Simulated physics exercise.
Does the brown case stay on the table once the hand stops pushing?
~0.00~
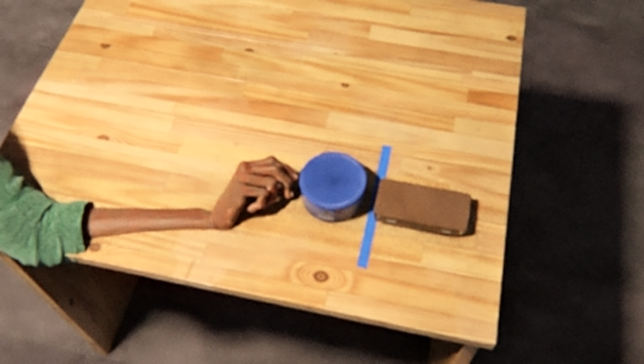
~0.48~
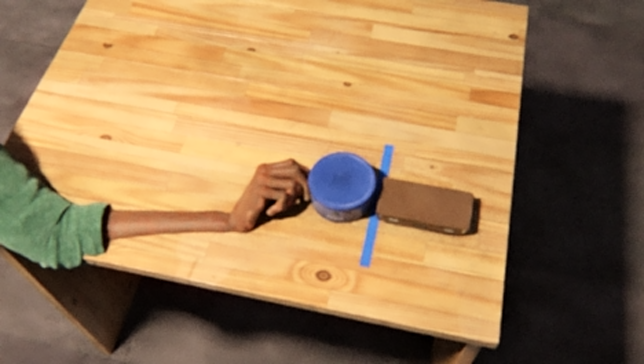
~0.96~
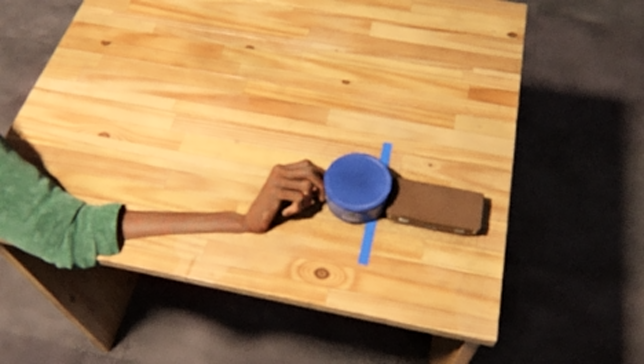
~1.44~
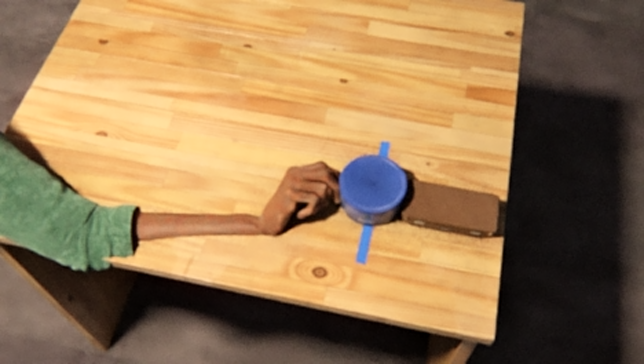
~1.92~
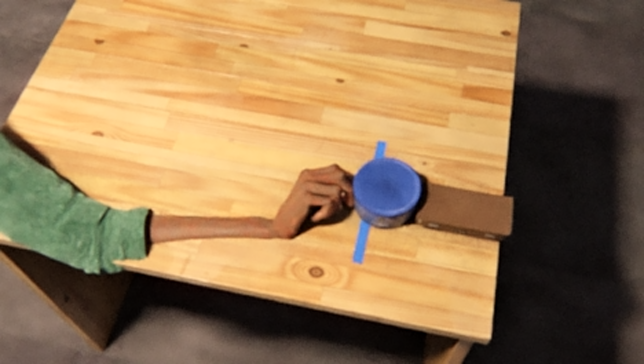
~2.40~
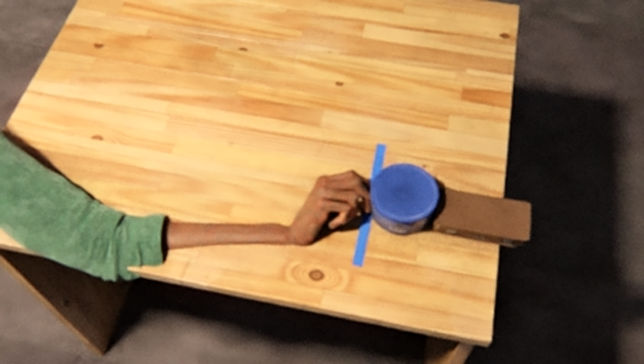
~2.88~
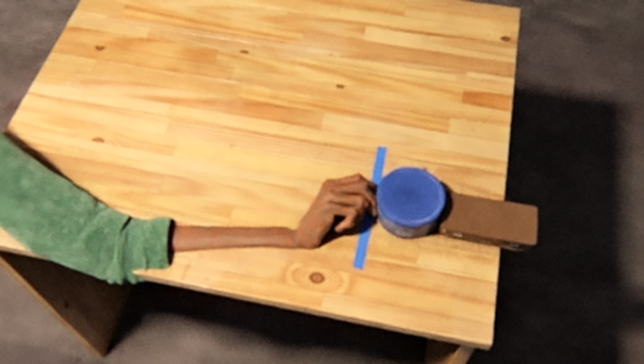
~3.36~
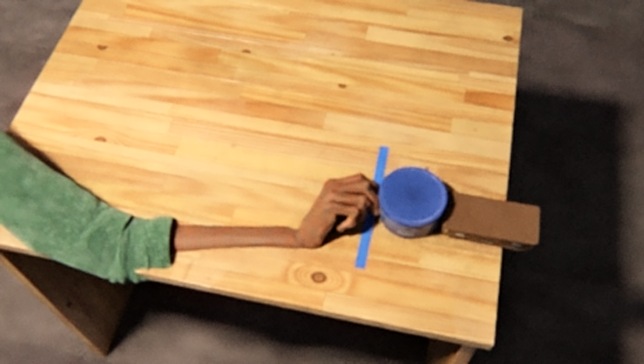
Yes, the brown case stays on the table, with its right end sticking out past the edge.
